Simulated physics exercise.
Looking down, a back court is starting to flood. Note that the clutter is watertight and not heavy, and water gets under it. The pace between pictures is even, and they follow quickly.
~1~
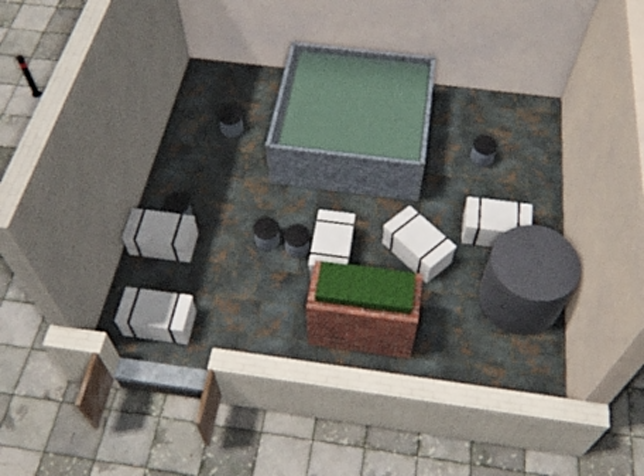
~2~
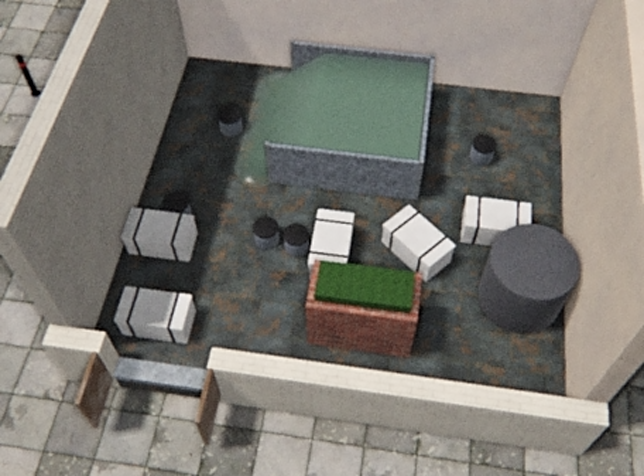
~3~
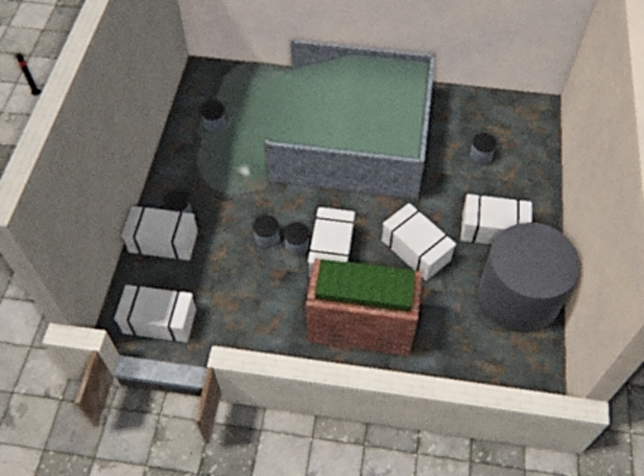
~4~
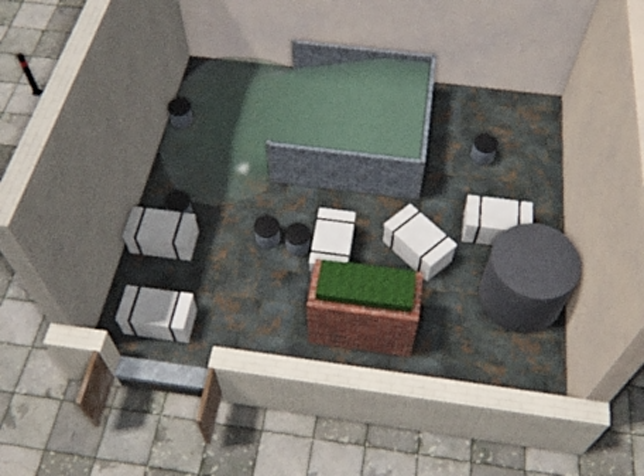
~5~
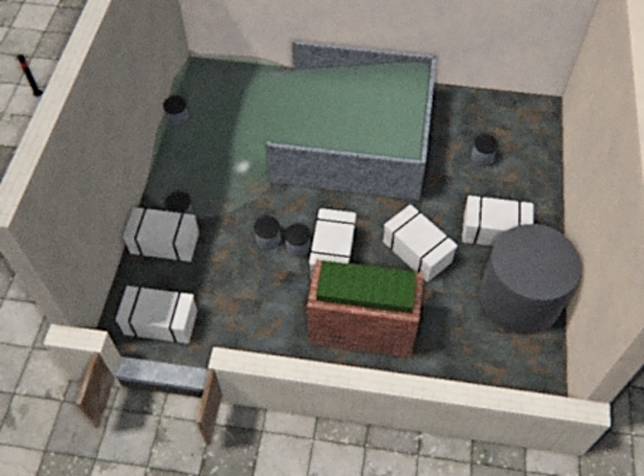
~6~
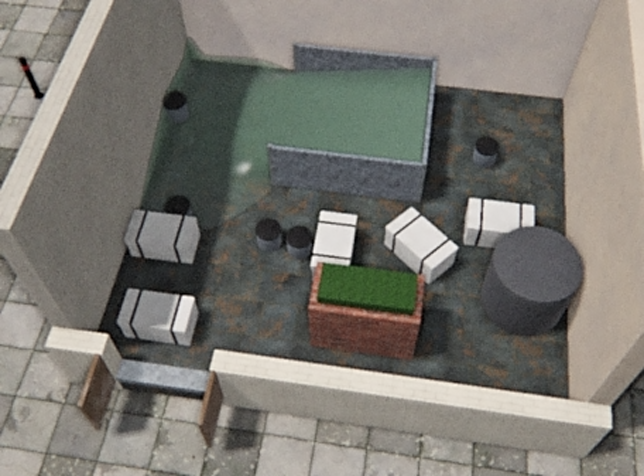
The clip shows a walled court from above as greenish water pours from the opened left side of a raised grey tank and spreads across the floor, carrying one dark pail left toward the wall while other objects barely move.
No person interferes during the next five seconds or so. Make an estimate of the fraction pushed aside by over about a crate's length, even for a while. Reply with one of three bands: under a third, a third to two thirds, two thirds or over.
A third to two thirds.
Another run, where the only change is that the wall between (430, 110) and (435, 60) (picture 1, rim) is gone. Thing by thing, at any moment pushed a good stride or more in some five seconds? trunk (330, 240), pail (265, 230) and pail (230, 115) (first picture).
Outcome by item - displaced that far / displaced that far / short of that distance.
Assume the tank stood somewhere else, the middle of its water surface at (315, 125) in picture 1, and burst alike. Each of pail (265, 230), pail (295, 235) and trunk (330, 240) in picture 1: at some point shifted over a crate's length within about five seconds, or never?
In order: Remained close by, remained close by, remained close by.
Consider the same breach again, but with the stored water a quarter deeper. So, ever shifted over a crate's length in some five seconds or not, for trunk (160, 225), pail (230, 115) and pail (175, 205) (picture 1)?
In the order you named them: Went past the threshold, went past the threshold, went past the threshold.
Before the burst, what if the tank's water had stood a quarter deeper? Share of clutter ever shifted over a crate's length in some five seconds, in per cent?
Near 50 per cent of the loose things.
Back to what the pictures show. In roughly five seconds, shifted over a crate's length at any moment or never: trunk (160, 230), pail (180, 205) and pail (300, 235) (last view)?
Working through them in turn, I get shoved clear, shoved clear, then never that far off.
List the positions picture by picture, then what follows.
In the first frame, a pail at (230, 115) rests on the ground; a pail at (177, 203), on the bottom; 0 of 10 have shifted.
In the second frame, a pail at (229, 114) rests on the ground; a pail at (176, 202) rests on the ground; 0 of 10 have shifted.
In the third frame, a pail at (213, 110), on the bottom, close to its start; a pail at (176, 201) rests on the ground; 1 of 10 have shifted.
In the fourth frame, a pail at (179, 106), on the bottom, a stride from its start; a pail at (177, 201), on the bottom; 1 of 10 have shifted.
In the fifth frame, a pail at (174, 104) floats, a stride from its start; a pail at (178, 202), on the bottom; 1 of 10 have shifted.
In the sixth frame, a pail at (174, 100) floats, a stride from its start; a pail at (178, 206) rests on the ground; 1 of 10 have shifted.
A moment on, 1 of 10 are well off their spots; 2 afloat.
Next, 3 of 10 are well off their spots; 2 afloat.
Later, 4 of 10 are well off their spots; 4 afloat.
In the end, 4 of 10 are well off their spots, and 4 have been at some point; 2 afloat.
